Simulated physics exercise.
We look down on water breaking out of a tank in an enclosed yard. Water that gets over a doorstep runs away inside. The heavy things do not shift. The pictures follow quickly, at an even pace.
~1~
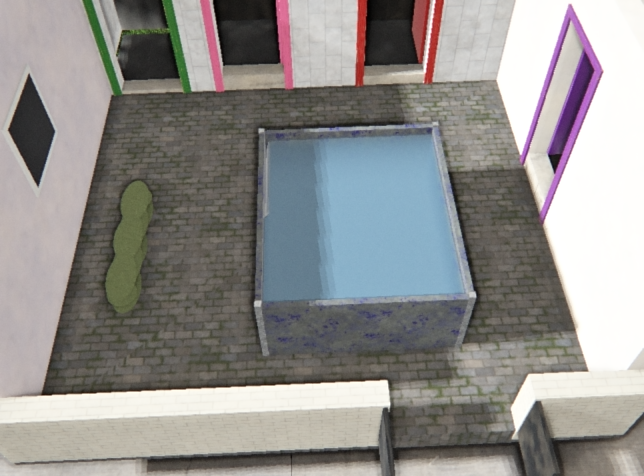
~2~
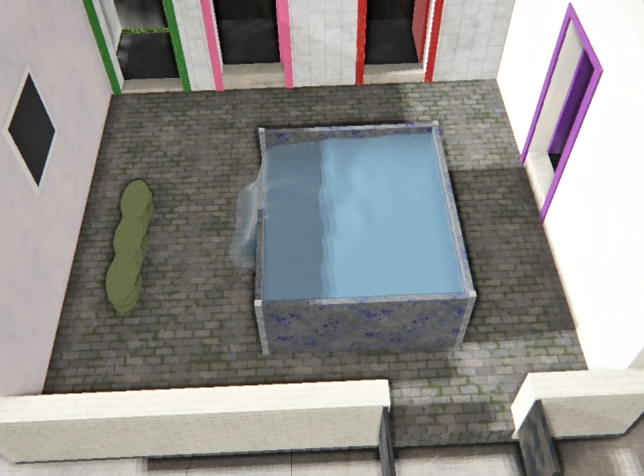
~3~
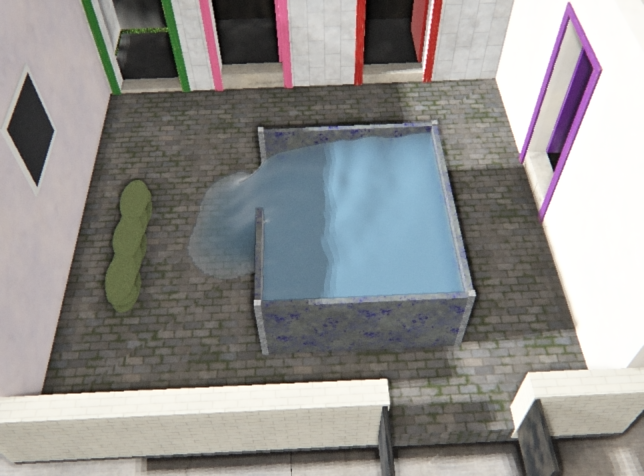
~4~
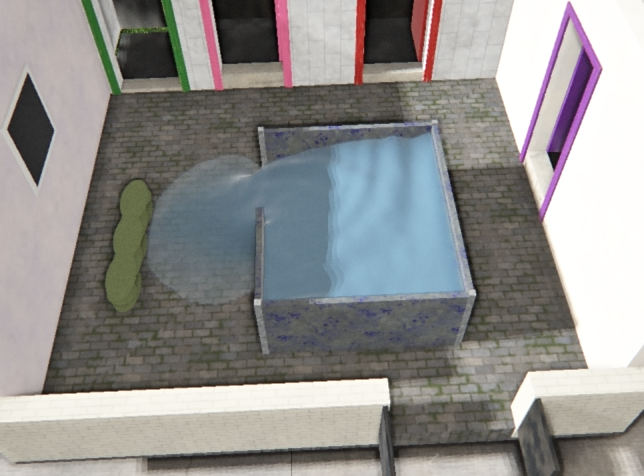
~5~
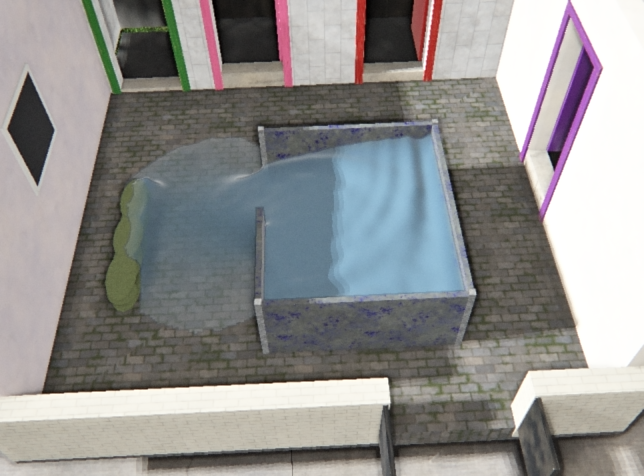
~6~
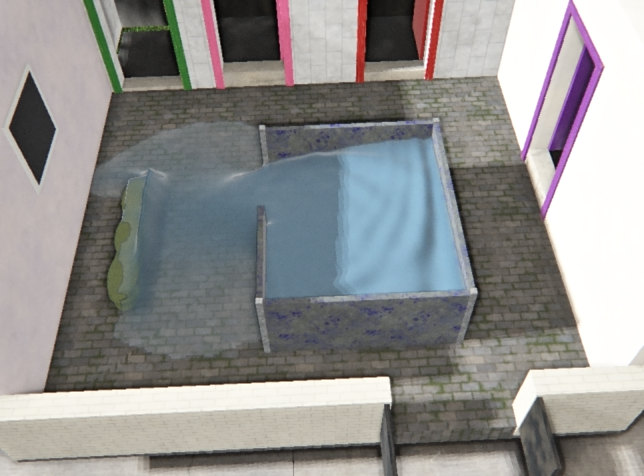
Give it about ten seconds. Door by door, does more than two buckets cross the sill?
In the end: The pink door admits no more than that; the purple door admits no more than that; the red door admits no more than that; the green door lets in a lot.
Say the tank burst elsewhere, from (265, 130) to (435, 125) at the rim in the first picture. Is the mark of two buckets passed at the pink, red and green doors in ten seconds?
In short: The pink one goes over; the red one is over; the green one goes over.
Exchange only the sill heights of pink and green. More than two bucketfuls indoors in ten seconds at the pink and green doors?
One by one: The pink one takes more, the green one goes over.
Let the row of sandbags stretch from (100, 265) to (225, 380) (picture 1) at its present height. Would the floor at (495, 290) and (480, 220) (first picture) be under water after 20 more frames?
In turn: No water, clear.
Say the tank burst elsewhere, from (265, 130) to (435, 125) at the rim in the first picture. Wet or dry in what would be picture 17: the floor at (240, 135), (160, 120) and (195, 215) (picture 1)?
As listed: Awash, under water, not flooded.
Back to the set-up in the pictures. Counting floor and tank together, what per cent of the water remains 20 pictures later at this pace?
About 88 per cent.
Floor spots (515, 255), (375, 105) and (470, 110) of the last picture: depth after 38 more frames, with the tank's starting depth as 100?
About 6, 4 and 4 per cent.
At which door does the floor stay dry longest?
Last comes the purple door.
A moment on, water covers 40 % of the floor; the pink door wet at the sill, nothing in, the purple door not reached, the red door not reached, the green door wet at the sill, nothing in.
Next, water covers 50 % of the floor; the pink door wet at the sill, nothing in, the purple door not reached, the red door not reached, the green door far over two buckets in.
Then, water covers 65 % of the floor; the pink door wet at the sill, nothing in, the purple door not reached, the red door not reached, the green door far over two buckets in.
Later, water covers 95 % of the floor; the pink door wet at the sill, nothing in, the purple door wet at the sill, nothing in, the red door wet at the sill, nothing in, the green door far over two buckets in.
In the end, water covers 95 % of the floor; the pink door wet at the sill, nothing in, the purple door wet at the sill, nothing in, the red door wet at the sill, nothing in, the green door far over two buckets in.
